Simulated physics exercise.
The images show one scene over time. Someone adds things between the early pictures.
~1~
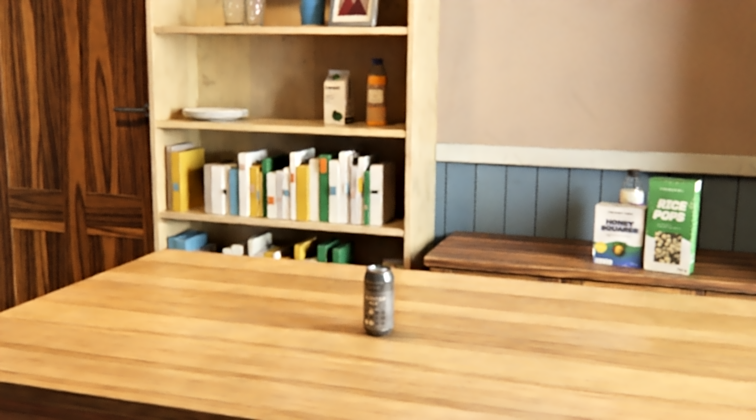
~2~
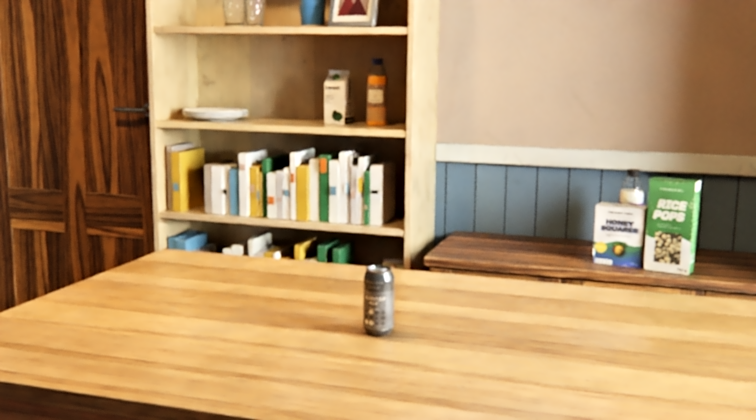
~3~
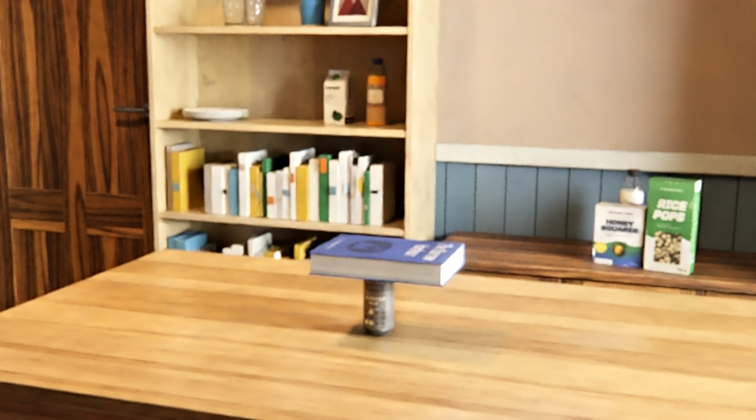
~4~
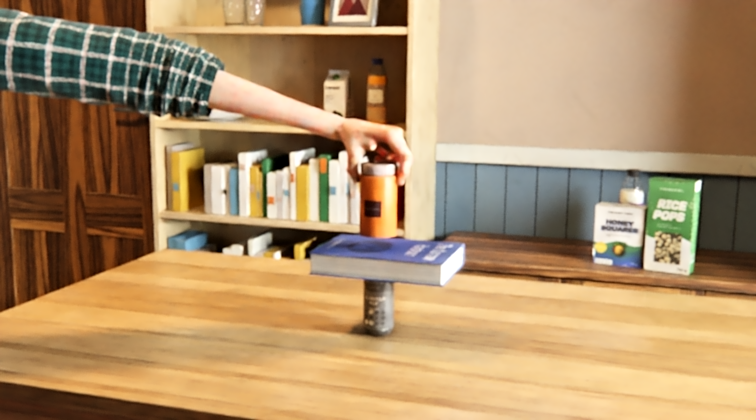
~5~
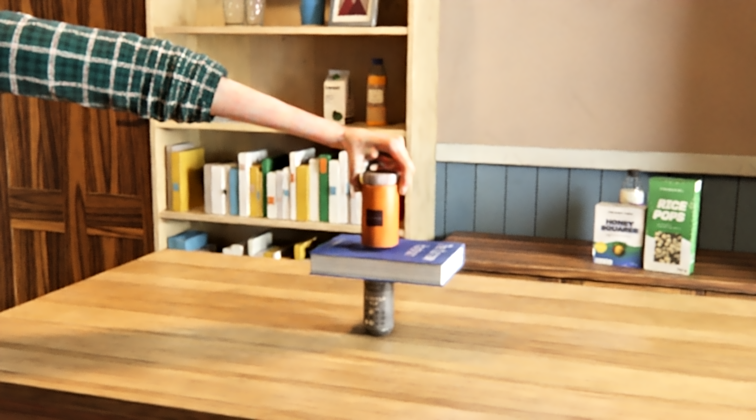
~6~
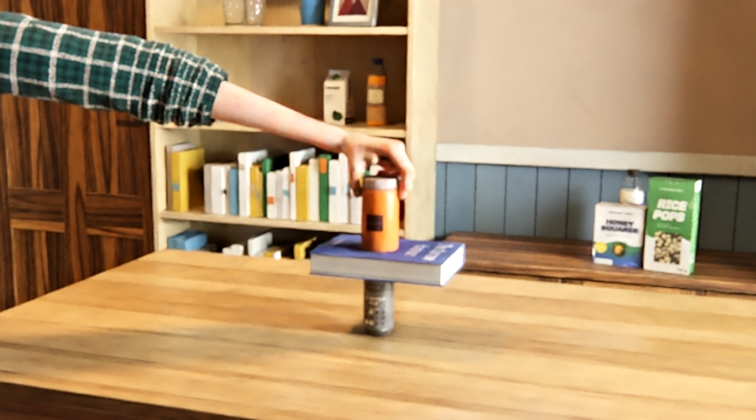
A blue book appearing atop a small dark canister on a wooden table, then a hand lowering an orange jar onto it.
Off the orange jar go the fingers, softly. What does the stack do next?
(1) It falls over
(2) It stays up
(2) It stays up.
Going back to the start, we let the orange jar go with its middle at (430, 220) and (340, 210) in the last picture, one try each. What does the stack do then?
It tips over first and stays steady second.
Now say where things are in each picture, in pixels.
In the first frame, the last thing is not in view yet.
In the second frame, the last thing is not in view yet.
In the third frame, the last thing is not in view yet; blue book (389, 258).
The fourth frame shows still above its spot; orange jar (378, 199); blue book (389, 258).
The fifth frame shows still above its spot; orange jar (380, 208); blue book (389, 258).
The sixth frame shows in place under the hand; orange jar (380, 213); blue book (389, 258).
Then, 0.30 s past the last view, nothing moves.
Then, 0.80 s past the last view, orange jar resting near (380, 213).
Finally, all 3 still in place. Final places as the last picture's camera would see them, orange jar near (380, 213). The stack stays up.
